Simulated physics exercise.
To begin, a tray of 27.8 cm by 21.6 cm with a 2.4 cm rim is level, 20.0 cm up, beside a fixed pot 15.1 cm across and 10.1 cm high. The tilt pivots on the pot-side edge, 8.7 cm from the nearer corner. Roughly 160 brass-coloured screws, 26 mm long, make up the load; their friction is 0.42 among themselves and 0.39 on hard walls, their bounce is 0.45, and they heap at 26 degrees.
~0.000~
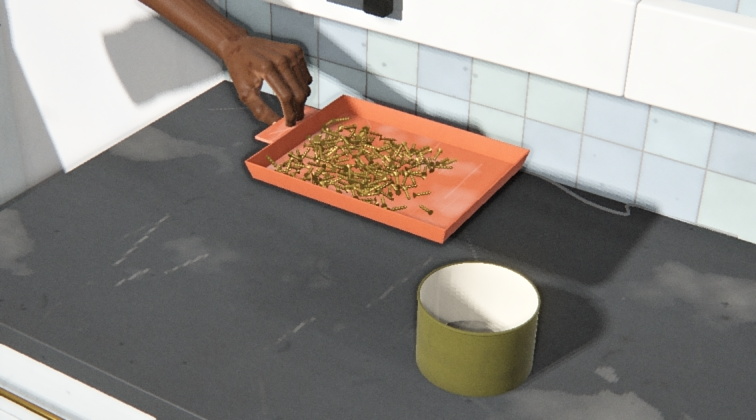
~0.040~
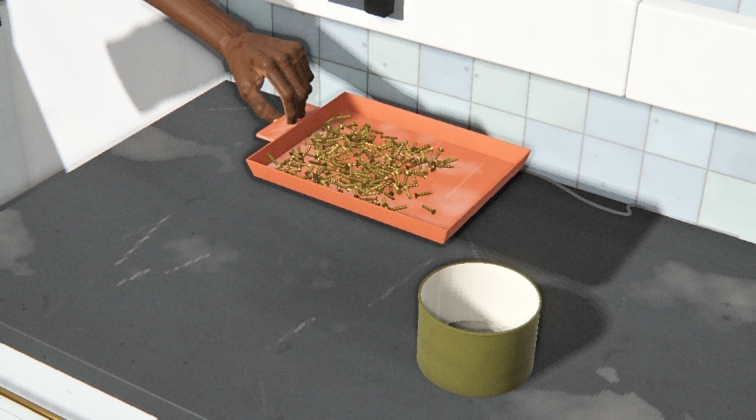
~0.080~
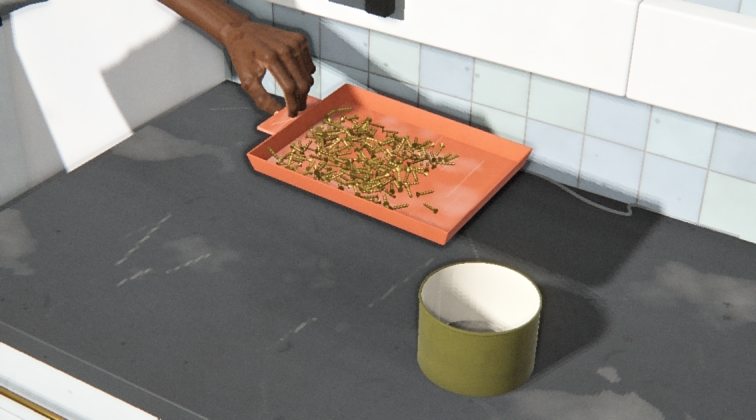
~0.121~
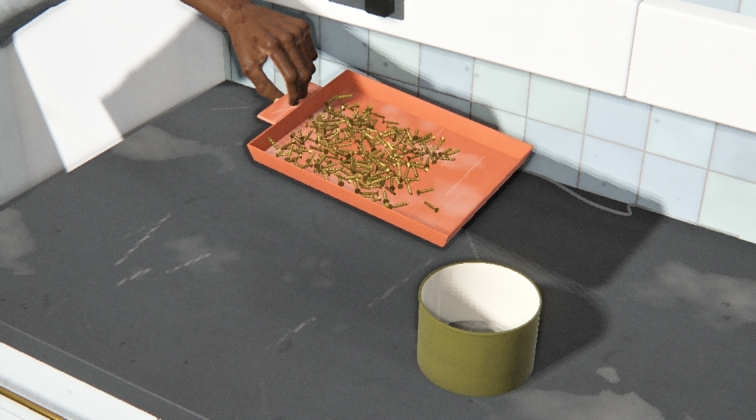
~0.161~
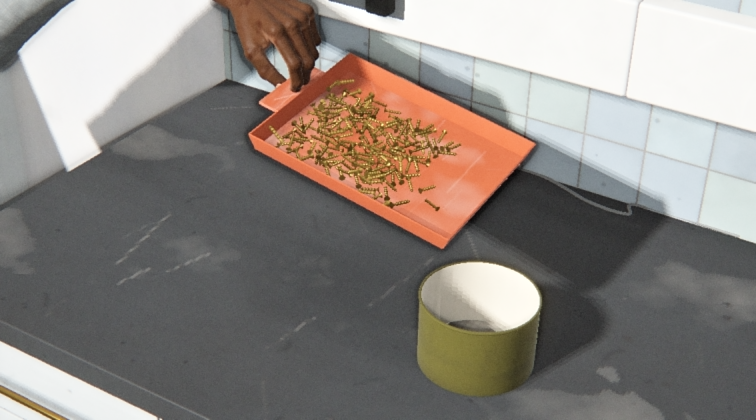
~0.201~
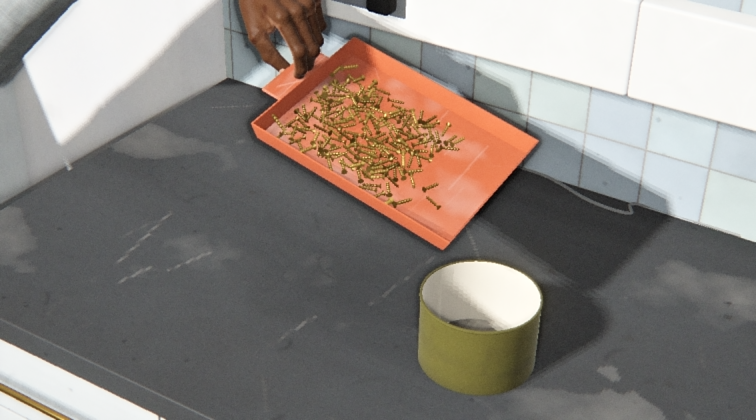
A hand at the upper left lifts the handle end of an orange tray on a dark, scuffed countertop beside pale blue tiles, seen from above at an angle. Small brass-coloured screws lie scattered in the tray, and an open olive-green pot with a white inside stands at the lower right. The tray tilts slowly, then faster, toward its right front corner, while the screws barely shift and the camera stays still.
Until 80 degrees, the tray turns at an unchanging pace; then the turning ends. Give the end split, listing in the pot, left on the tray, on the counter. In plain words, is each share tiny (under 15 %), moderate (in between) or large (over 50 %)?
Pot: Large; left on the tray: Tiny; counter: Moderate.
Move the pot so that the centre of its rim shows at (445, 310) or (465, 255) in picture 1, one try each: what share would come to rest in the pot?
That gives roughly 90 per cent and then 0 per cent.
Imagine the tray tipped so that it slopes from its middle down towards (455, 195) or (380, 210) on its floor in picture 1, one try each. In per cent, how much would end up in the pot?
That would be close to 35 per cent, then close to 35 per cent.
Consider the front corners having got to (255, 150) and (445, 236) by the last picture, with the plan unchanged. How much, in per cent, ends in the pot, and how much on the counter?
Pot 40, counter 60.
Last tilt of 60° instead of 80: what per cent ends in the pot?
Roughly 35 %.
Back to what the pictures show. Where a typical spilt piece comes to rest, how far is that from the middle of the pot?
Distance: Some 14 cm.
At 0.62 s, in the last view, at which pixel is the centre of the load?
Close to pixel (445, 227).
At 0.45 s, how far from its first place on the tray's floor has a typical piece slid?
Roughly 4 cm.
Then, at 0.45 s, tilt 49 degrees; the tray holds 100 %, the pot 0 %.
Then, at 0.62 s, tilt 70 degrees; the tray holds 95 %, the pot 0 %.
After 0.91 s, tilt 80 degrees; the tray holds 5 %, the pot 55 %.
At rest (2.0 s), pot 65 %, tray 0 %, counter 35 %.
